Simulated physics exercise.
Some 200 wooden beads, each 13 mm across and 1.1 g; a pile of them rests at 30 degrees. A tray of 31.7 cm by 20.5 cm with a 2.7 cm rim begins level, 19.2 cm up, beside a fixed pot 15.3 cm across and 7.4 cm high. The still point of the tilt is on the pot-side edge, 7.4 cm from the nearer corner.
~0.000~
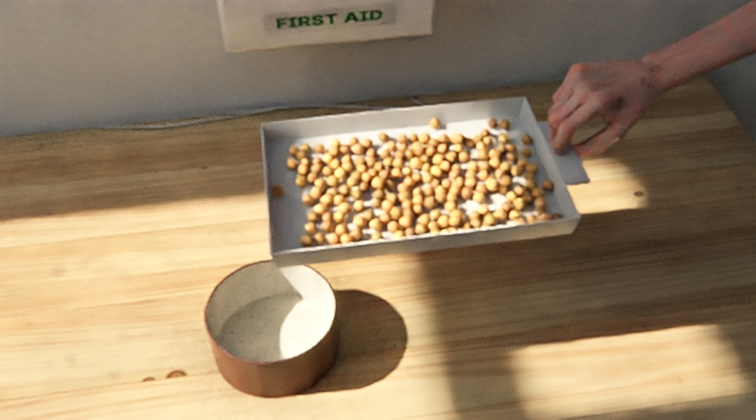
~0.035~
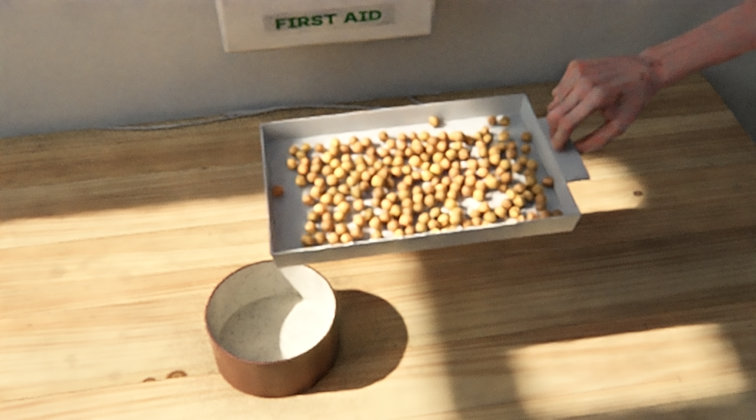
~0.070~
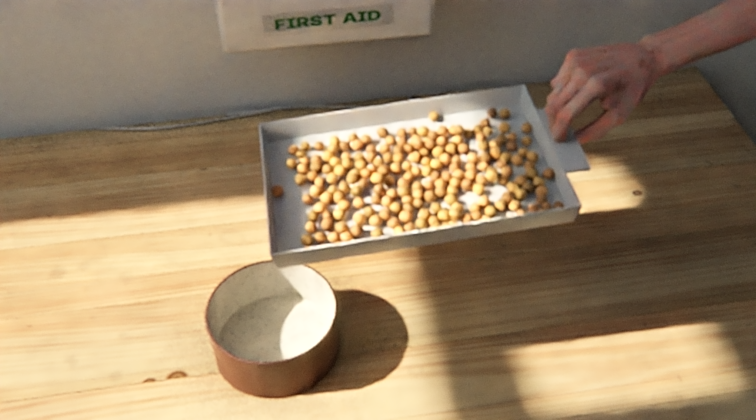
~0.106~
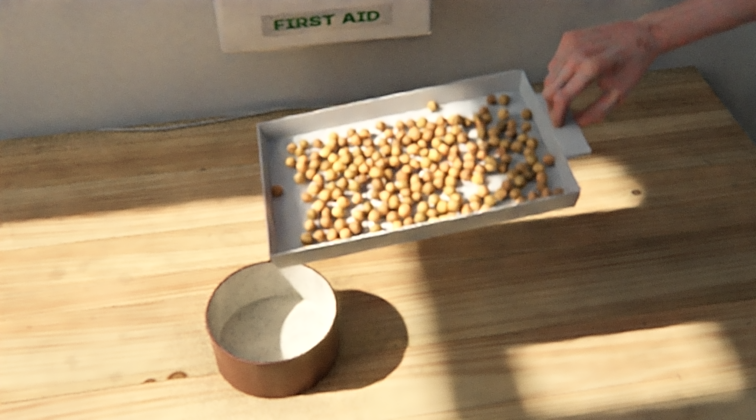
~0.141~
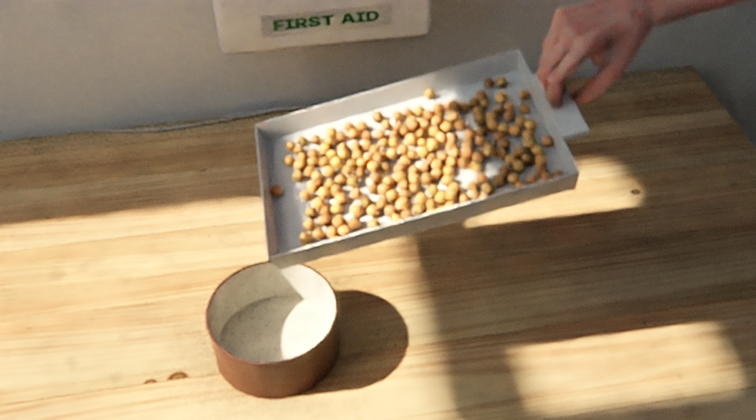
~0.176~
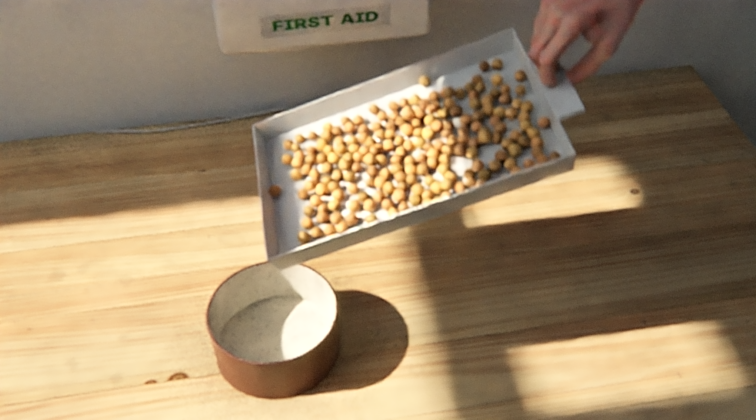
A hand held a shallow white tray of small round wooden beads above a wooden table, then raised its right side so the tray slanted down to the left, beside a round brown pot.
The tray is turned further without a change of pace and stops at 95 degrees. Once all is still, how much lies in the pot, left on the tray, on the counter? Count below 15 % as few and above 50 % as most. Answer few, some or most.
Pot: Some, tray: Few, counter: Most.
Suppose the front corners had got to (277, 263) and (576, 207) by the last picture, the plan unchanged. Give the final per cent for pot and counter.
Pot 40, counter 60.
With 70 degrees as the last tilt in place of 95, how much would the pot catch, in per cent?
In that case some 10 per cent.
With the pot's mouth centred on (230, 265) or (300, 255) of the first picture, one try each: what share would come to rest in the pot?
Some 40 and 0 per cent.
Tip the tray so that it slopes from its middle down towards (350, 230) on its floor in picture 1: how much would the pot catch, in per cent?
About 65 per cent.
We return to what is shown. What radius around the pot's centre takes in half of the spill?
Some 28 cm.
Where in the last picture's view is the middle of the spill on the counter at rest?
Near (82, 343).
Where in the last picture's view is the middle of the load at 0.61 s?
At about (254, 200).
After 0.44 s, tilt 57 degrees; the tray holds 100 %, the pot 0 %.
After 0.61 s, tilt 83 degrees; the tray holds 95 %, the pot 0 %.
Then, at 0.90 s, tilt 95 degrees; the tray holds 10 %, the pot 20 %.
In the end, at 2.0 s, pot 35 %, tray 0 %, counter 65 %.
